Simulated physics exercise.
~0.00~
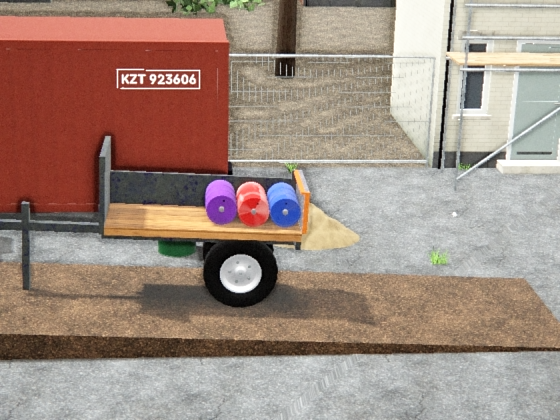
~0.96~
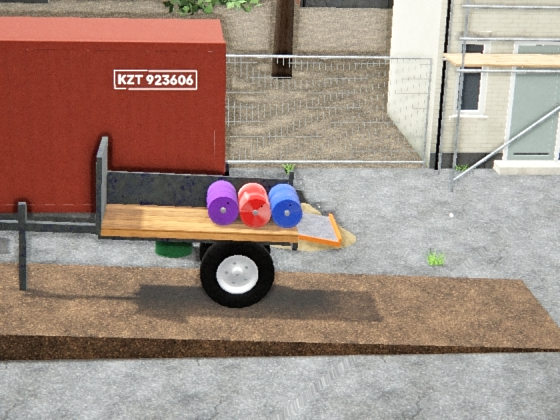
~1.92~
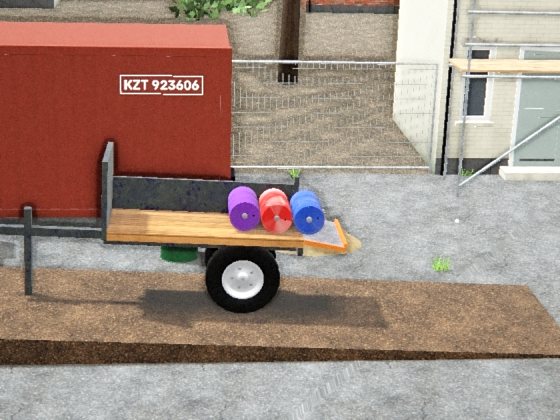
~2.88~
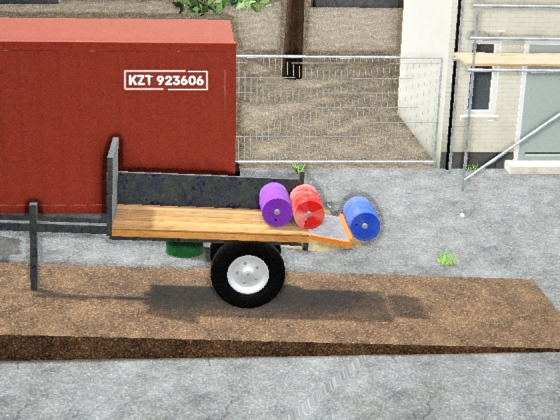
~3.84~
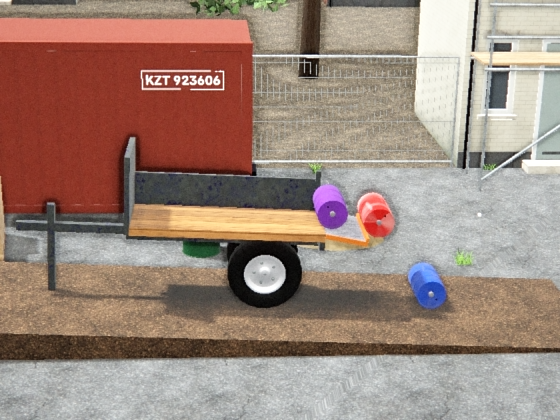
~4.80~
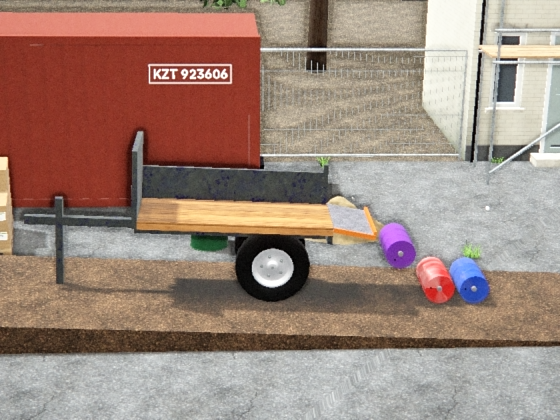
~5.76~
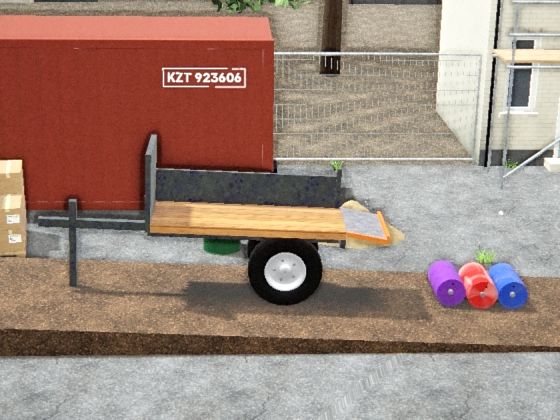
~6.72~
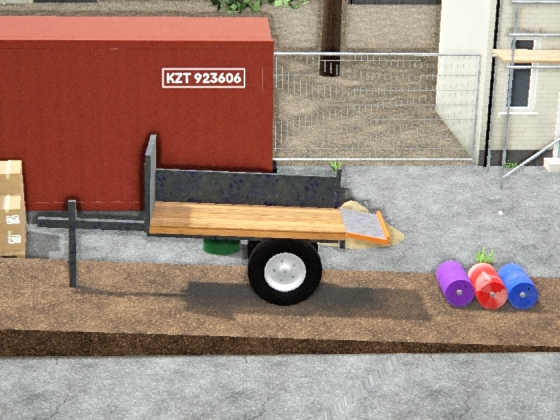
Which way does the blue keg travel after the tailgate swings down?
It travels to the right, rolling over the lowered tailgate and dropping onto the dirt beyond the trailer.
